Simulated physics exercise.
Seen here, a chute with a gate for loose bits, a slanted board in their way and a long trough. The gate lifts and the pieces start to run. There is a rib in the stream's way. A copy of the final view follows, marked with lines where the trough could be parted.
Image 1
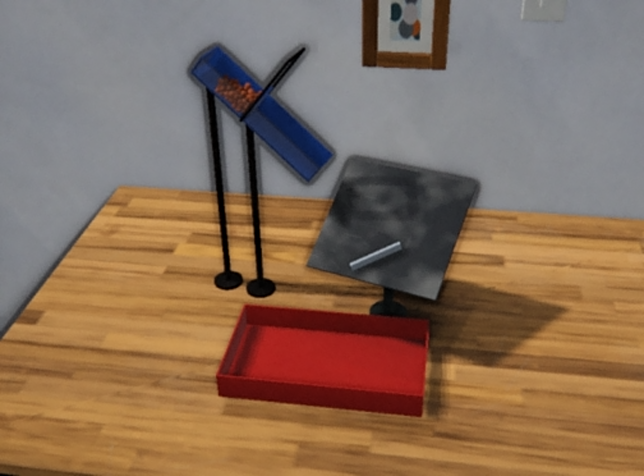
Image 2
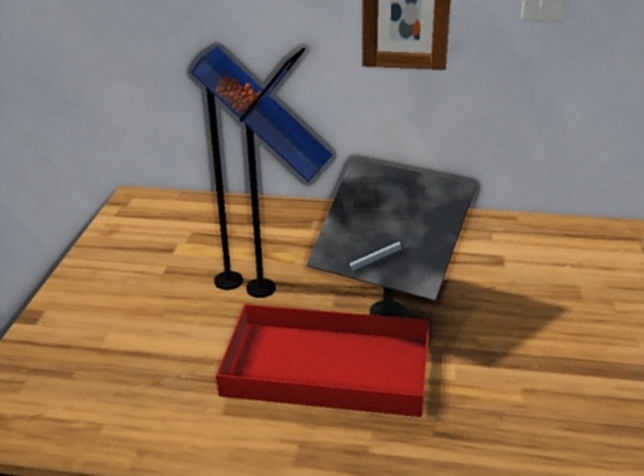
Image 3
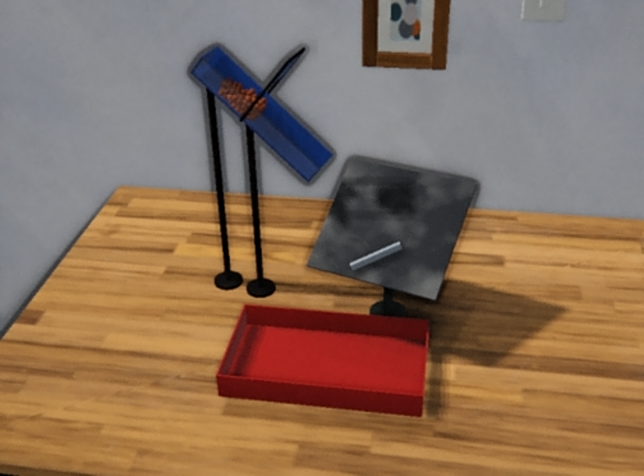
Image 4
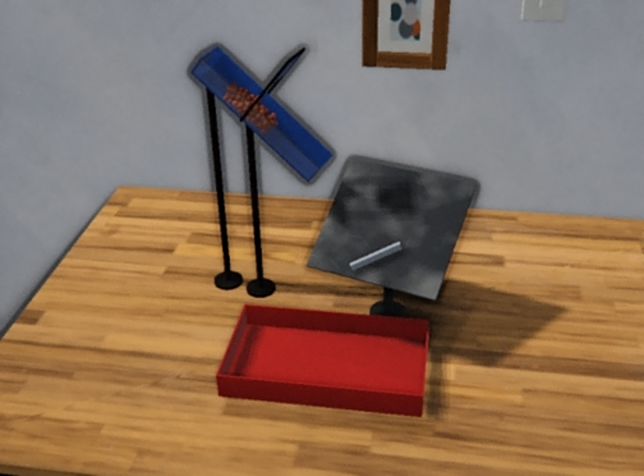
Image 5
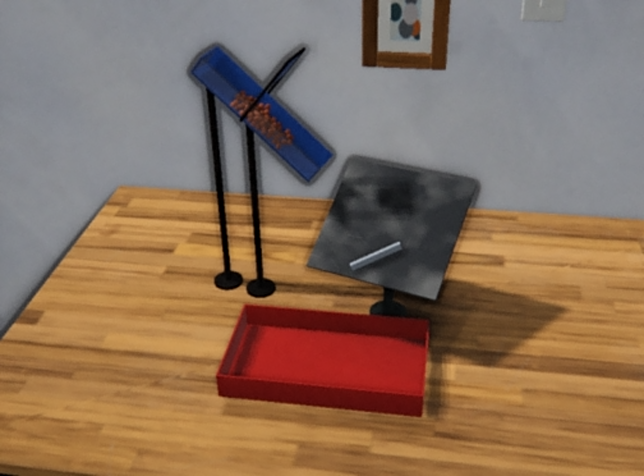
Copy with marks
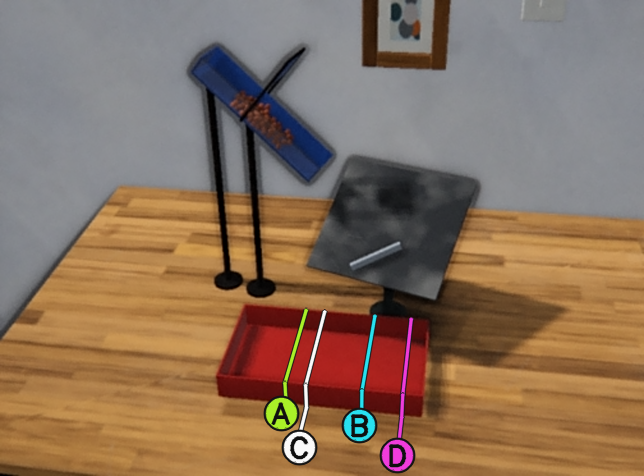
At the start, small orange-brown pieces sit bunched near the top of a tilted blue chute, above a dark slanted board with a pale rib and an empty red tray on a wooden table. The pieces then begin sliding down to the right, spreading along the chute past its black gate.
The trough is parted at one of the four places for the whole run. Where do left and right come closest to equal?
It is C.
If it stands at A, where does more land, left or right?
More lands on the right.
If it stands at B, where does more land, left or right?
Left.
On the marked copy, line A crosses the front rim at (285, 382); line B crosses the front rim at (362, 389); line C crosses the front rim at (305, 384); line D crosses the front rim at (402, 393).
For line A, of what is caught, only a few on the left of the divider, all but a few on the right.
For line B, of what is caught, all but a few on the left of the divider, a small share on the right.
For line C, of what is caught, close to half on the left of the divider, close to half on the right.
For line D, of what is caught, all but a few on the left of the divider, only a few on the right.
